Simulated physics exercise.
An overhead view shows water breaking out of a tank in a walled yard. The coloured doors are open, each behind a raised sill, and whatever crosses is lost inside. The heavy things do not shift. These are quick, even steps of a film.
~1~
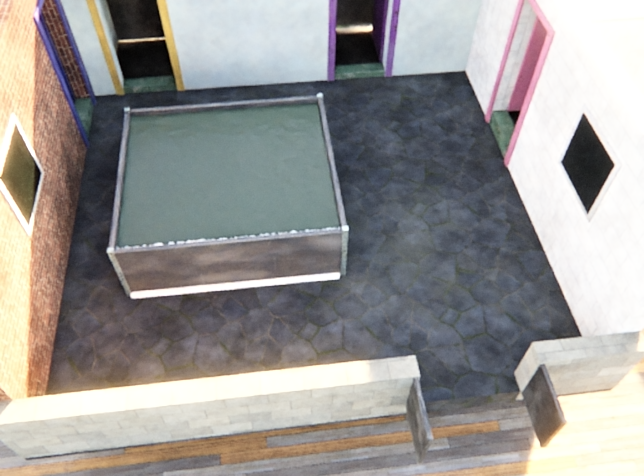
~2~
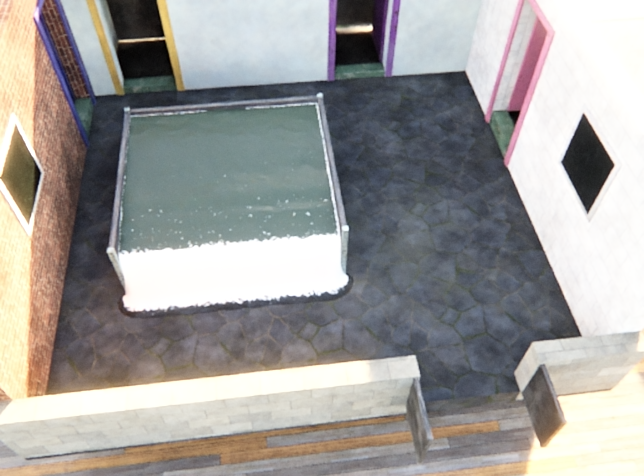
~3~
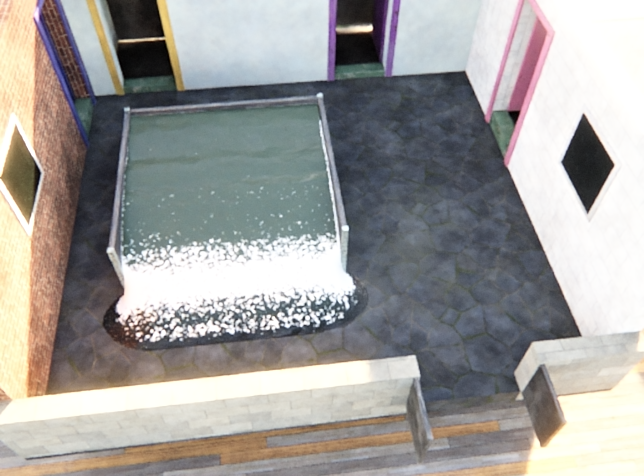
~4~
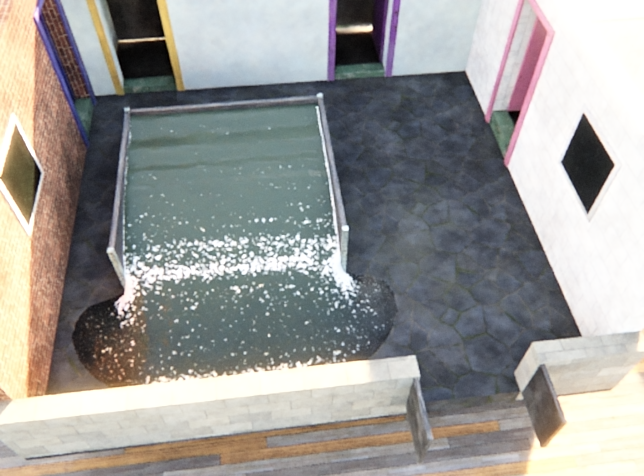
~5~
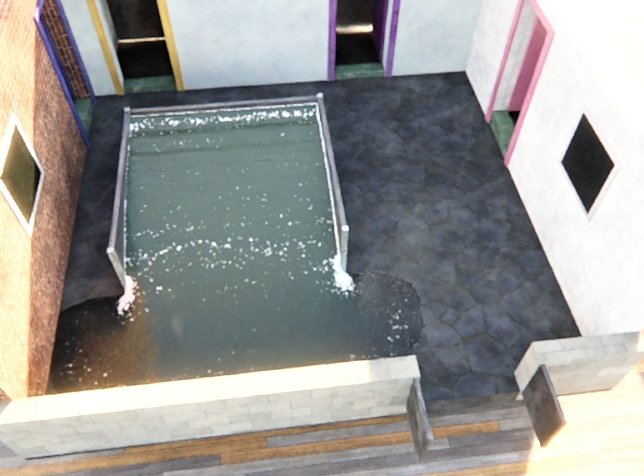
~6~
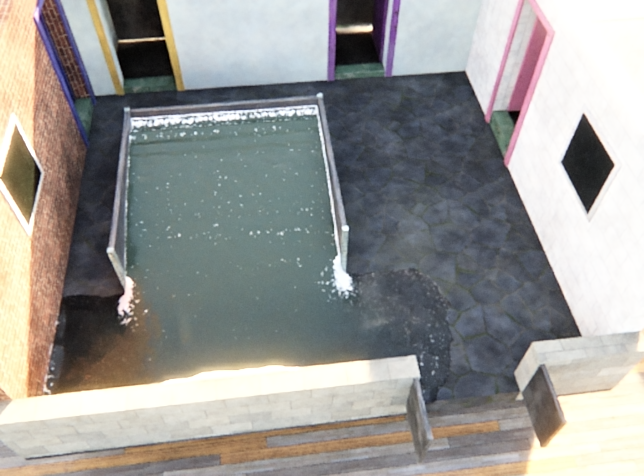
A large tank of still water opened along its near side, and the water poured out in white froth, spread across the dark paved yard to the low front wall, and fanned out sideways.
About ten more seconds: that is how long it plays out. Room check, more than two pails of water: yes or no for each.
Purple door, yes; yellow door, yes; pink door, no; blue door, yes.
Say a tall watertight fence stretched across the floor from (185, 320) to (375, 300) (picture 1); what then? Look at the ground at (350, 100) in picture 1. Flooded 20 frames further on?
My call for that point: Left unsoaked.
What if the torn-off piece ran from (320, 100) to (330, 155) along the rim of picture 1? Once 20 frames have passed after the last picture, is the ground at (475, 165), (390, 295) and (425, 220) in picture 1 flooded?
Submerged, unwetted, submerged.
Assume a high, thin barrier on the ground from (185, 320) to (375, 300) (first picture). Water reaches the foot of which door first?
That would be the one in pink.
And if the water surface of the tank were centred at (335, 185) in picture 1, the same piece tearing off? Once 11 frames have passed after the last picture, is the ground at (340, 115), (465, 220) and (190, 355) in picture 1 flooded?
Going through them in turn: Still bare, still bare and waterlogged.
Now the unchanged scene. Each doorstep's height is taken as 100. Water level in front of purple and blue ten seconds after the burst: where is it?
The first comes to about 130 percent, the second to about 90 percent.
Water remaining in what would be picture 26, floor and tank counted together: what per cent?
Near 94 in a hundred.
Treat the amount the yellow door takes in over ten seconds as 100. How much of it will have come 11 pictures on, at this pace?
I get 0 per cent.
A moment on, water covers 25 % of the floor; the purple door not reached, the yellow door not reached, the pink door not reached, the blue door not reached.
Next, water covers 40 % of the floor; the purple door not reached, the yellow door not reached, the pink door not reached, the blue door not reached.
Then, water covers 65 % of the floor; the purple door not reached, the yellow door over two buckets in, the pink door wet at the sill, nothing in, the blue door wet at the sill, nothing in.
Later, water covers 95 % of the floor; the purple door over two buckets in, the yellow door far over two buckets in, the pink door wet at the sill, nothing in, the blue door over two buckets in.
In the end, water covers 95 % of the floor; the purple door over two buckets in, the yellow door far over two buckets in, the pink door wet at the sill, nothing in, the blue door over two buckets in.
